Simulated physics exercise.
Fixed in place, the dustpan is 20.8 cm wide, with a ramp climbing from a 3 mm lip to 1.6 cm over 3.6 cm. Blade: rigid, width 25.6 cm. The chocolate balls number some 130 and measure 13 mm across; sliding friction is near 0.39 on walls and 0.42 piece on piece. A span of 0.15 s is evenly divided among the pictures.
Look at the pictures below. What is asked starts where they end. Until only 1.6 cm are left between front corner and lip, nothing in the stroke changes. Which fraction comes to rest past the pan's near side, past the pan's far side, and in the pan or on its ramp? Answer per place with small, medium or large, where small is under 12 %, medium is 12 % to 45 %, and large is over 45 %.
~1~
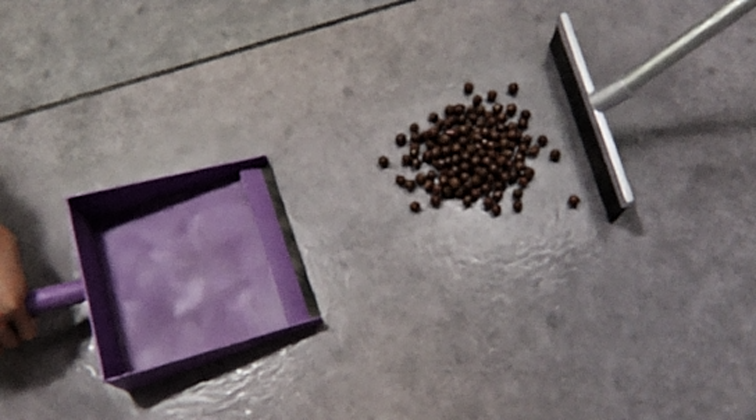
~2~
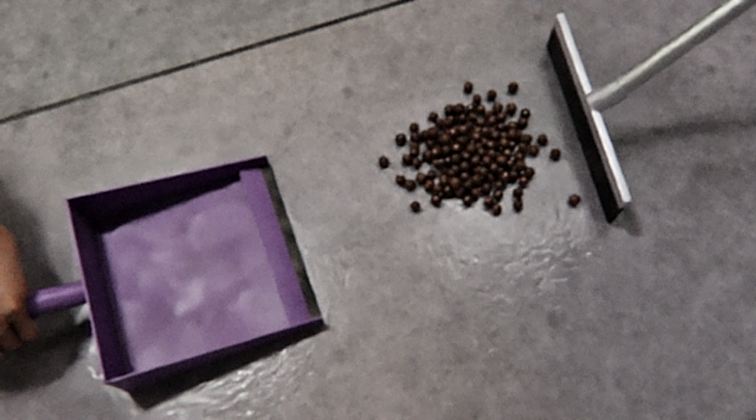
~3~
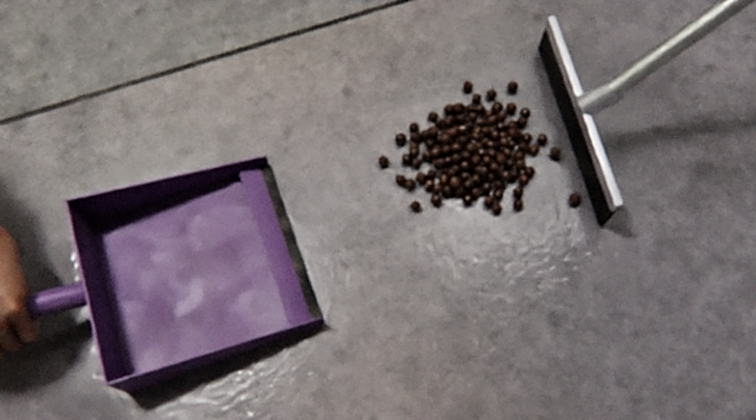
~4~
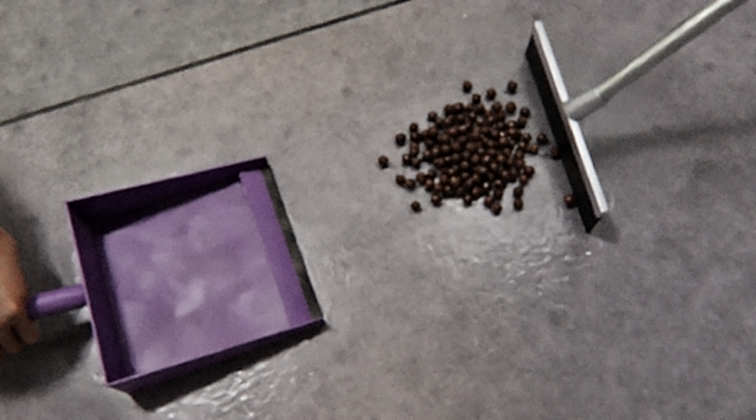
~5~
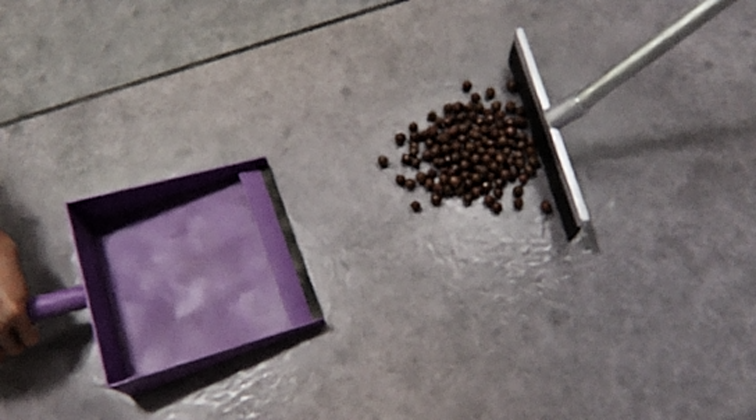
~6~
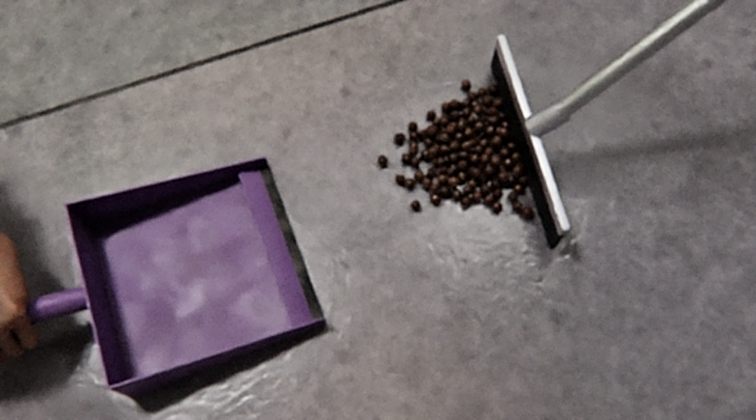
Near side small, far side medium, pan medium.
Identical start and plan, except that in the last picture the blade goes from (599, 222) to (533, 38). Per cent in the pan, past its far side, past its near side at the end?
You'd see pan at 5, far at 20 and near at 10.
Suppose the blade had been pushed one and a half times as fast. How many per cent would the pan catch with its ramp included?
I'd put it at close to 40 per cent.
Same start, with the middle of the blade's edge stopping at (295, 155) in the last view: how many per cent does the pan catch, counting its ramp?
About 25 per cent.
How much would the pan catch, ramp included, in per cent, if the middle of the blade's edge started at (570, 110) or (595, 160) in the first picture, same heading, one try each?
Close to 30 in a hundred, then close to 20 in a hundred.
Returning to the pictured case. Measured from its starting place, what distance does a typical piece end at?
Median: Approx. 26 cm.
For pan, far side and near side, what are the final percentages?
Near: 5; far: 30; pan: 25 (percent).
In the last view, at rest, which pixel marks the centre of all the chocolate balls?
Approximately (281, 209) in the last picture.
Then, 0.17 s after the last picture, middle of the blade 16 cm from the lip; 0 % over the lip, far side 20 %, near side 0 %.
Then, 0.27 s after the last picture, middle of the blade 7 cm from the lip; 0 % over the lip, far side 25 %, near side 5 %.
Then, 0.51 s after the last picture, middle of the blade 4 cm from the lip; 25 % over the lip, far side 30 %, near side 5 %.
In the end, near side 5 %, far side 30 %, pan 25 %, in front of the lip or behind the blade 40 %.
